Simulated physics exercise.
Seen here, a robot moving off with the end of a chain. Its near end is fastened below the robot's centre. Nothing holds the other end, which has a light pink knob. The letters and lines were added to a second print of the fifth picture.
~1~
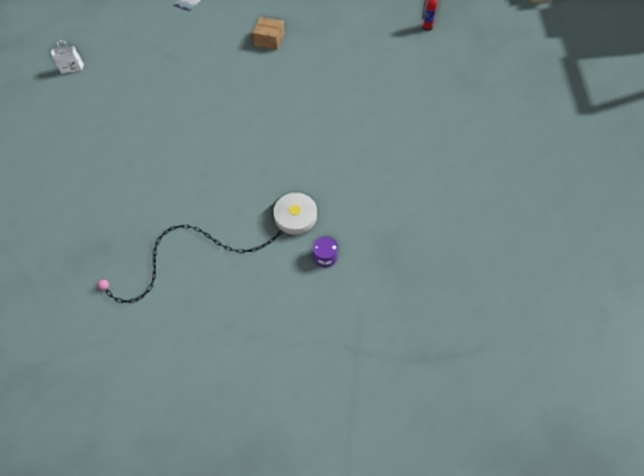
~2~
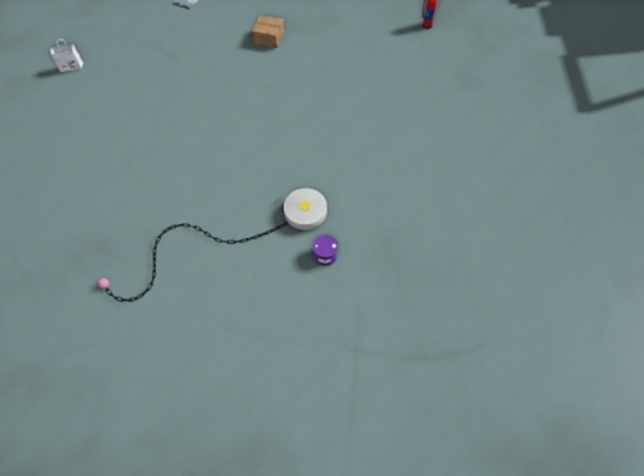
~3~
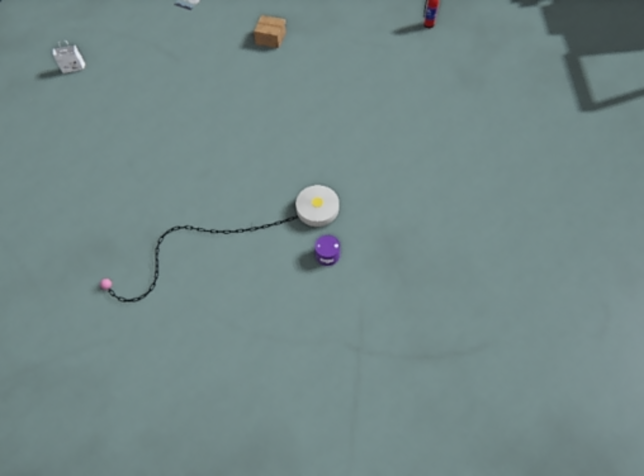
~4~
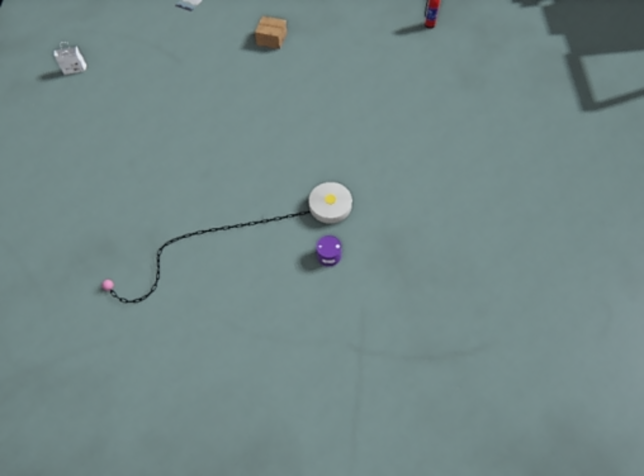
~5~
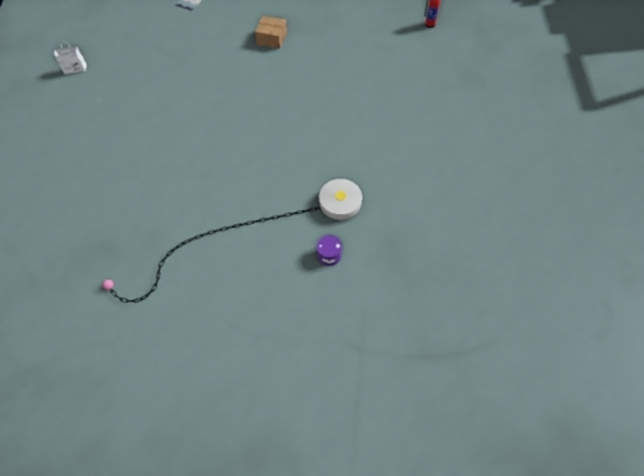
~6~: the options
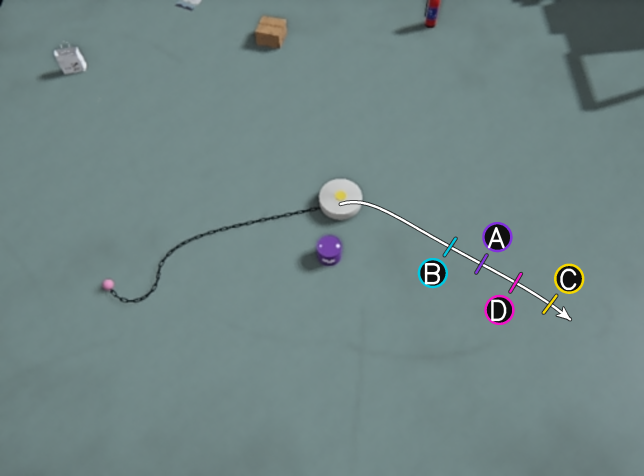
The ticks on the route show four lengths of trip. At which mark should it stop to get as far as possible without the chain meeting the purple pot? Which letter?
The farthest safe stop is B.
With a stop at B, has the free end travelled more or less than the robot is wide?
More.
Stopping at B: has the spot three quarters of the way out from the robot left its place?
Yes.
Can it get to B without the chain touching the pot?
Yes.
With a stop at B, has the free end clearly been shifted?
Yes.
On the marked copy, A at (481, 264); B at (450, 247); C at (550, 304); D at (516, 283); the route from (340, 204) via (455, 250) to (570, 320).
With B. Early on, robot (381, 205), middle of the chain (246, 236), free end (113, 288).
Further on, robot (418, 224), middle of the chain (278, 237), free end (144, 278).
At the end, robot (452, 243), middle of the chain (309, 241), free end (172, 267); nothing has been touched.
As for the rest, A brings the chain against the pot; C brings the chain against the pot; D brings the chain against the pot.
